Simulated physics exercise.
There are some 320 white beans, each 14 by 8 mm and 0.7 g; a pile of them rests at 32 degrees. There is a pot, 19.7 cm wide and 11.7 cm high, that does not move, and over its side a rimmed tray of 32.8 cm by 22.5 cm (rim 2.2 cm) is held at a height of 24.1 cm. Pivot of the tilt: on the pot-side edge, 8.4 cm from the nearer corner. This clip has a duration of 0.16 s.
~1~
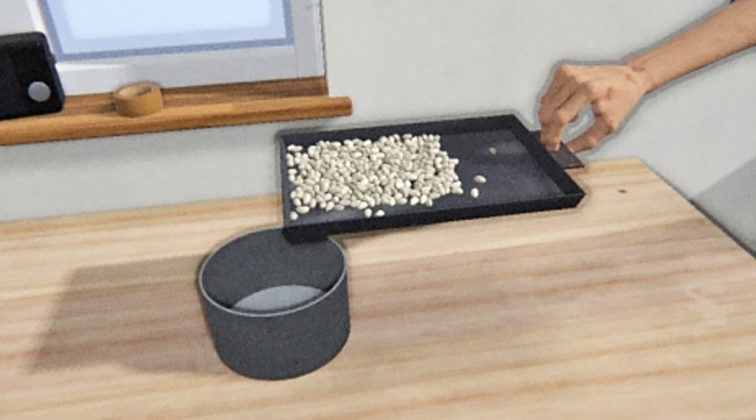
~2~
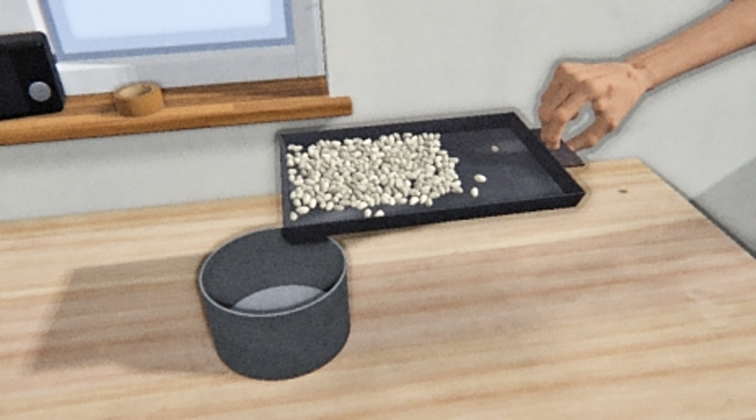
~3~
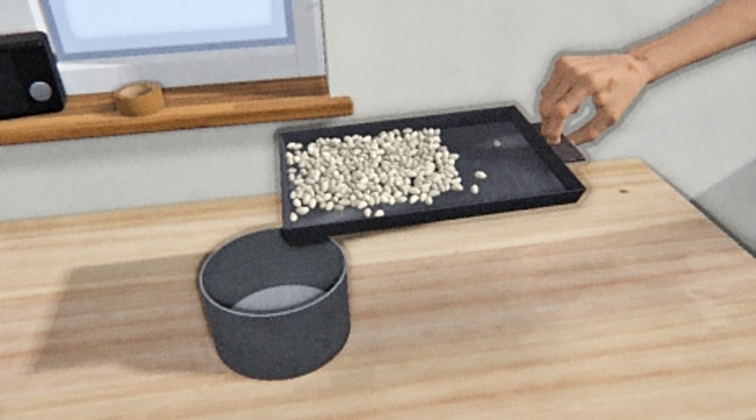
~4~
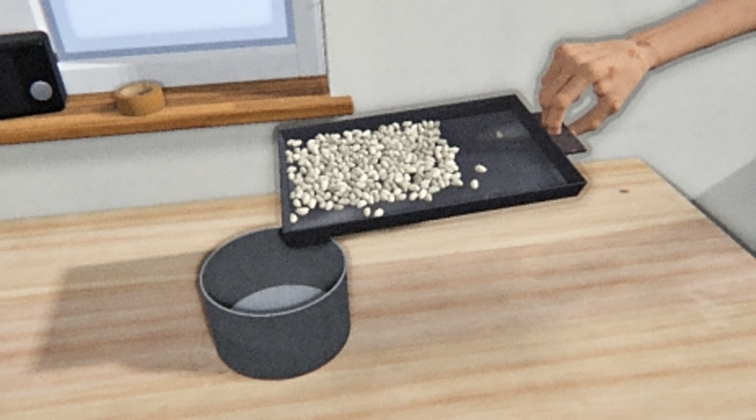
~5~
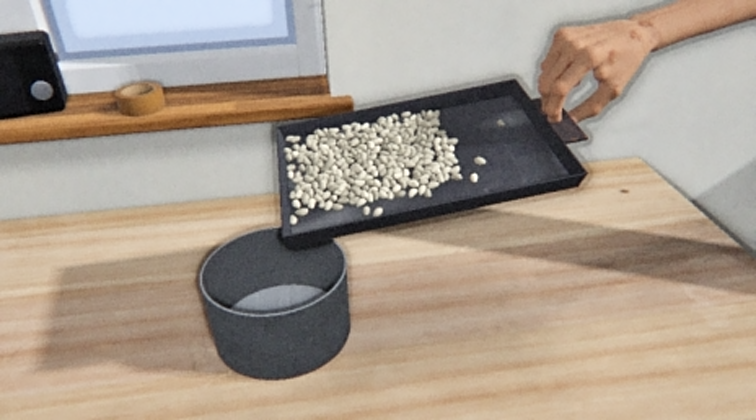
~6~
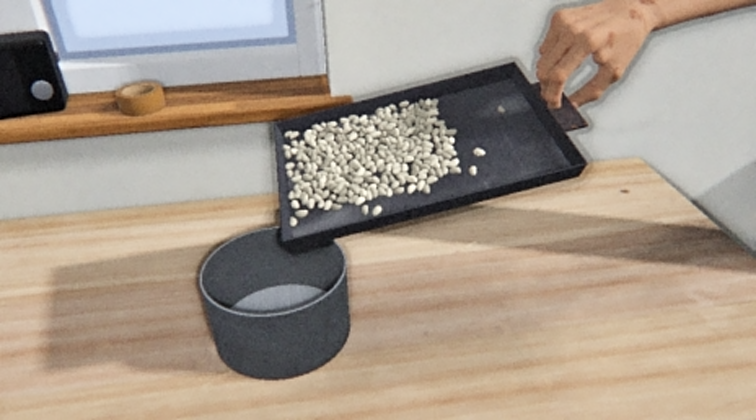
A hand slowly tilts a dark tray of white beans beside a pot, raising its right side.
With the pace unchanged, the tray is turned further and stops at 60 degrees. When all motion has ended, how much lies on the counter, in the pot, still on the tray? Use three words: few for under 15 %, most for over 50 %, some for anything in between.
Counter: Most; pot: Few; tray: Some.
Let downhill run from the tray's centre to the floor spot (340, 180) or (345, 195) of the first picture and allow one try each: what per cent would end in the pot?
I'd put it at about 45 per cent for the first tilt and about 25 per cent for the second.
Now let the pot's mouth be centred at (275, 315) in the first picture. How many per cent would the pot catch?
Roughly 75 per cent.
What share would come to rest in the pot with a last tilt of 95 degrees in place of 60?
5 %.
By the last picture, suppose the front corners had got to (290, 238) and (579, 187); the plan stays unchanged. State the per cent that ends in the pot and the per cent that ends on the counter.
That works out as pot 0 and counter 60.
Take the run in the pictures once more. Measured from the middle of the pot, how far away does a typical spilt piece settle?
Distance: Roughly 20 cm.
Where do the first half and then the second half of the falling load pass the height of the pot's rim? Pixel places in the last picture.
First near (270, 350), later near (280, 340).
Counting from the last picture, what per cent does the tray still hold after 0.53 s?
It comes to near 55 per cent.
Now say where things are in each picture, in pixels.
In the first frame, tray tilt 0 degrees, front corners at (290, 222) and (578, 191); middle of the pieces at (373, 170); pot at (274, 267).
In the second frame, tray tilt 1 degrees, front corners at (290, 223) and (578, 190); middle of the pieces at (373, 170).
In the third frame, tray tilt 2 degrees, front corners at (289, 225) and (579, 187); middle of the pieces at (372, 168).
In the fourth frame, tray tilt 5 degrees, front corners at (289, 228) and (579, 180), lowest corner left front; middle of the pieces at (372, 164).
In the fifth frame, tray tilt 9 degrees, front corners at (288, 231) and (580, 171), lowest corner left front; middle of the pieces at (371, 159).
In the sixth frame, tray tilt 14 degrees, front corners at (288, 236) and (579, 161), lowest corner left front; middle of the pieces at (369, 153); pot at (274, 267).
Then, 0.17 s after the last picture, tilt 38 degrees; the tray holds 100 %, the pot 0 %.
Then, 0.29 s after the last picture, tilt 55 degrees; the tray holds 100 %, the pot 0 %.
Then, 0.53 s after the last picture, tilt 60 degrees; the tray holds 55 %, the pot 0 %.
In the end, counter 70 %, pot 5 %, tray 25 %.
